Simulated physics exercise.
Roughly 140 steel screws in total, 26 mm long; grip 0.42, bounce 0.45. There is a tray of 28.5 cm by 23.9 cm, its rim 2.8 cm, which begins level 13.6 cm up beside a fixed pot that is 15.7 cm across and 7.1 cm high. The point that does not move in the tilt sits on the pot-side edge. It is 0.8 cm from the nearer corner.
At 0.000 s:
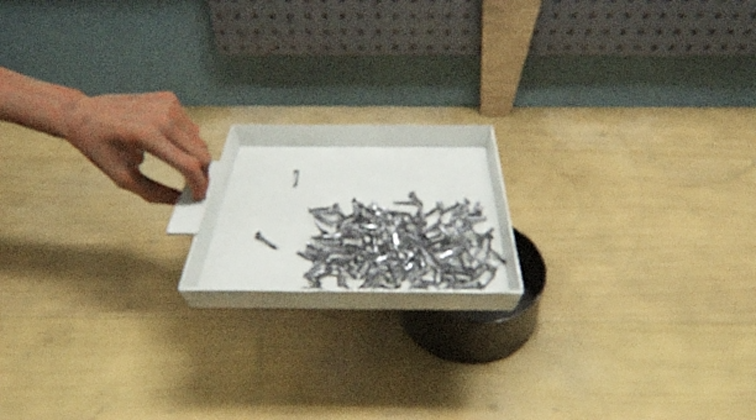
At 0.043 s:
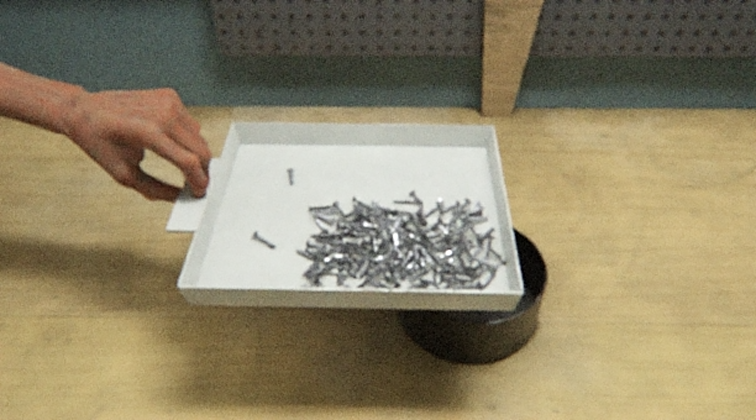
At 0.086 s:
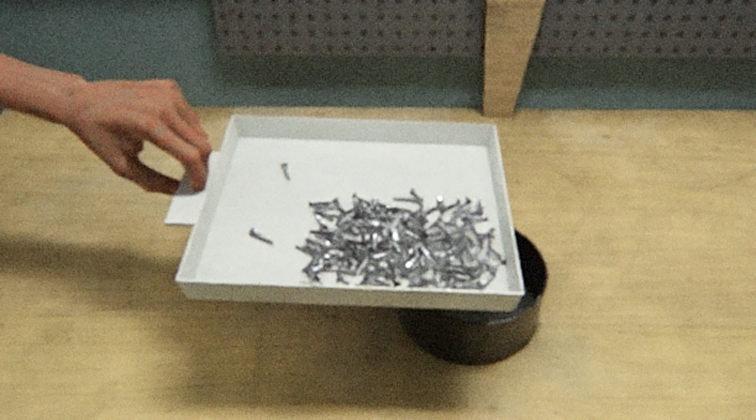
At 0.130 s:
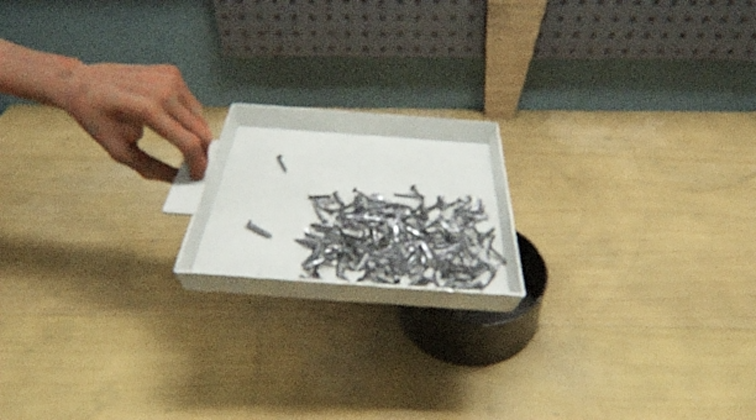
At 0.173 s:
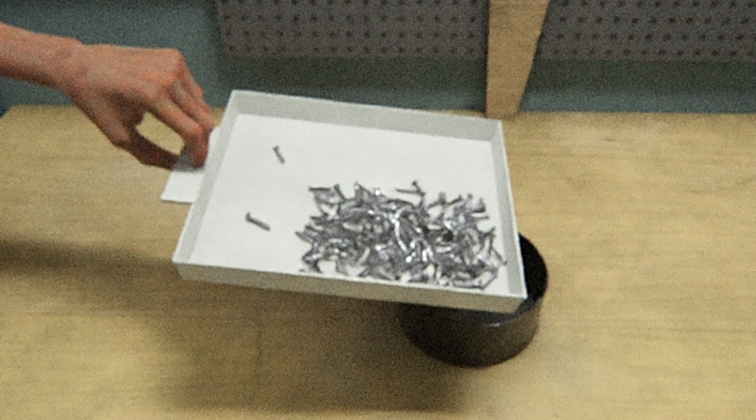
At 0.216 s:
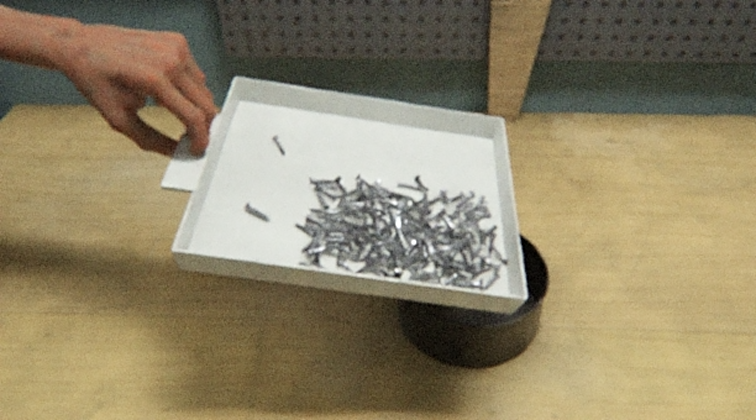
At first, a hand at the left holds a white tray of small metal screws almost level above a dark round pot on a wooden surface. The hand then raises the tray's left side steadily, slanting it down to the right, while the screws stay heaped near the front right, two lying apart.
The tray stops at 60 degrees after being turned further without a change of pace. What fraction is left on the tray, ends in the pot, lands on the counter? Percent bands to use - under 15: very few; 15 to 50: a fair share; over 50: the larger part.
Tray - the larger part, pot - very few, counter - very few.
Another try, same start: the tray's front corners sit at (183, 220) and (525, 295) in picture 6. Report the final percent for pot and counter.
Final per cent - pot 0, counter 15.
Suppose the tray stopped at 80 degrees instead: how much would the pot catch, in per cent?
Near 0 %, then.
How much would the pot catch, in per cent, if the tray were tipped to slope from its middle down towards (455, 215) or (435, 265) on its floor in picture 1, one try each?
Near 0 and 0 per cent, in that order.
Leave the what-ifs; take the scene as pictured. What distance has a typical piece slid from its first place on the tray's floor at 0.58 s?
Around 2 centimetres.
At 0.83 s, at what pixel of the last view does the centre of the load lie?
The middle of the load should be at about (493, 236) by then.
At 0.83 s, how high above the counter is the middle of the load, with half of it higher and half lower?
Median height: Approx. 18 cm.
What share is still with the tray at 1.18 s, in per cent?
Of the load, some 100 percent.
After 0.58 s, tilt 34 degrees; the tray holds 100 %, the pot 0 %.
After 0.83 s, tilt 51 degrees; the tray holds 100 %, the pot 0 %.
After 1.18 s, tilt 60 degrees; the tray holds 100 %, the pot 0 %.
At rest (2.3 s), tray 95 %, pot 0 %, counter 5 %.
